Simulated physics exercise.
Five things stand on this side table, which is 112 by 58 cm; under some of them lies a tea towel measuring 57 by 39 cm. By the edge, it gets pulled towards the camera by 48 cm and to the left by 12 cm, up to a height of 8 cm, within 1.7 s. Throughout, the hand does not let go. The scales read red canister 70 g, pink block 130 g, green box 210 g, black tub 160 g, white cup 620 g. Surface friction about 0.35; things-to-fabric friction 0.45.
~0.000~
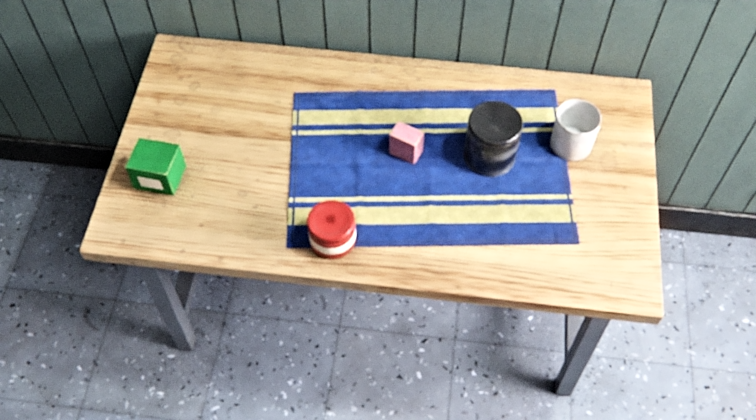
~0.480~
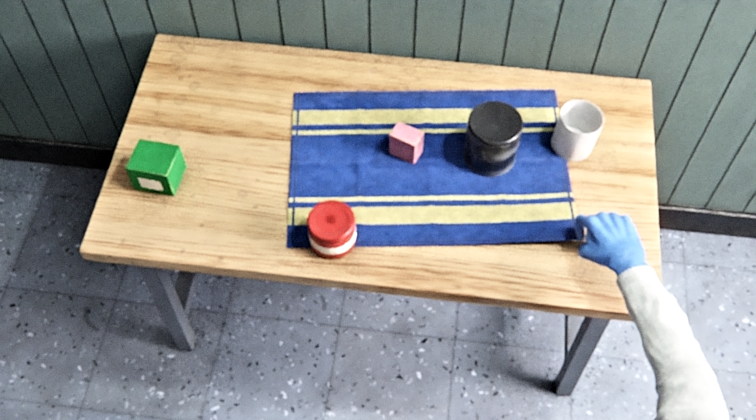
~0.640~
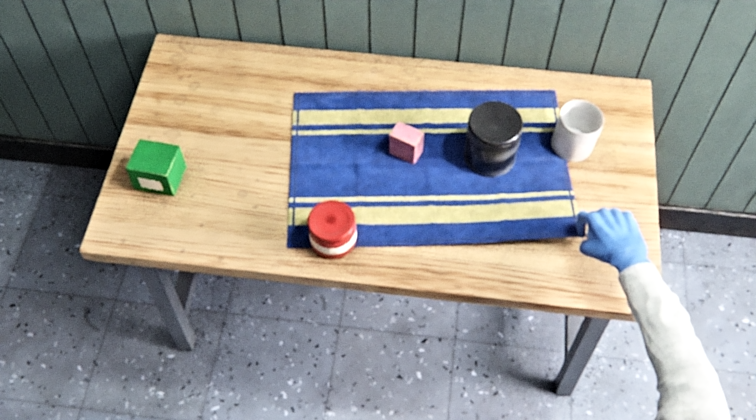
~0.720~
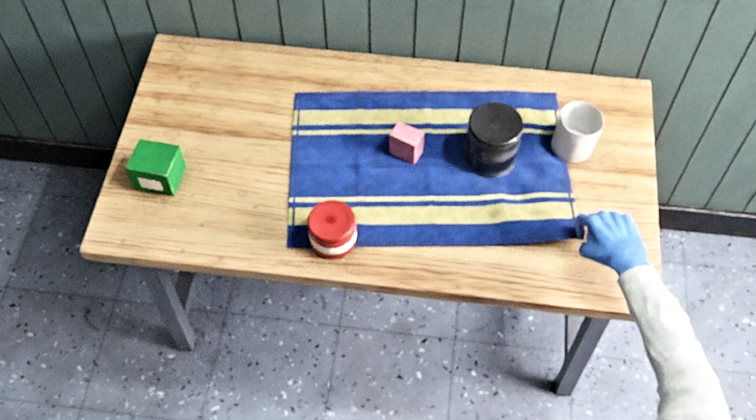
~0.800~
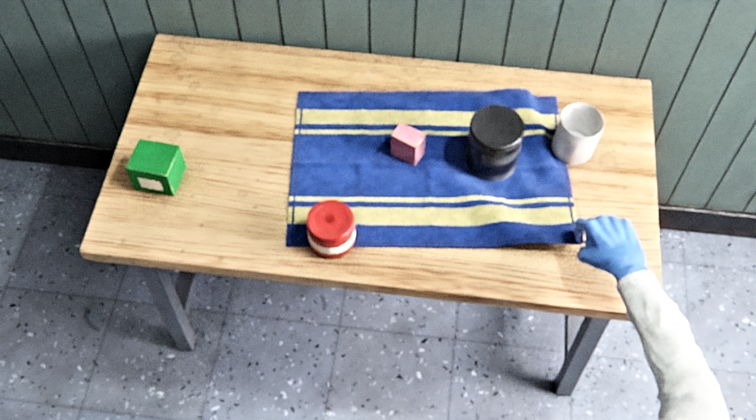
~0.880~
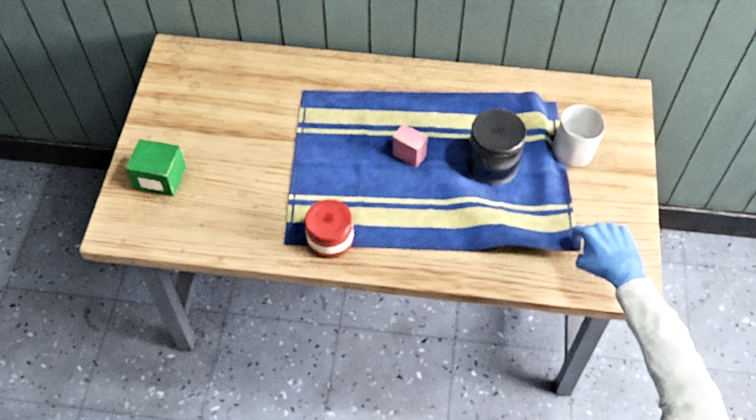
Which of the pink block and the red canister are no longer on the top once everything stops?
In order: I reckon the pink block won't survive up there; I reckon the red canister won't survive up there.
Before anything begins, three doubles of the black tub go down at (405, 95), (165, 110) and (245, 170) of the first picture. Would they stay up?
By position: Off, on, on.
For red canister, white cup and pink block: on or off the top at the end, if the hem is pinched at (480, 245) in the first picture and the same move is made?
At the end, the red canister ends up off the top, the white cup holds its spot, and the pink block ends up off the top.
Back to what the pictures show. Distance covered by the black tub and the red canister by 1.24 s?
The black tub is 10 cm out, the red canister 2 cm.
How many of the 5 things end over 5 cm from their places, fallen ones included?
Tally: 4.
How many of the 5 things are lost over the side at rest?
That gives 3.
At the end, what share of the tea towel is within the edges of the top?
About 0 per cent.
By 1.2 s, 100 % of the tea towel is still over the top; pink block 7 cm off its start, red canister 2 cm off its start, black tub 12 cm off its start.
By 1.6 s, 80 % of the tea towel is still over the top; pink block 18 cm off its start, red canister 3 cm off its start, black tub 27 cm off its start.
By 2.0 s, 45 % of the tea towel is still over the top; pink block 32 cm off its start at (472, 263), red canister 9 cm off its start at (336, 259), black tub 44 cm off its start at (525, 337).
By 2.3 s, 0 % of the tea towel is still over the top; pink block over the edge, red canister over the edge, black tub over the edge.
By 3.9 s, 0 % of the tea towel is still over the top; pink block over the edge, red canister over the edge, black tub over the edge, white cup 6 cm off its start at (574, 139).
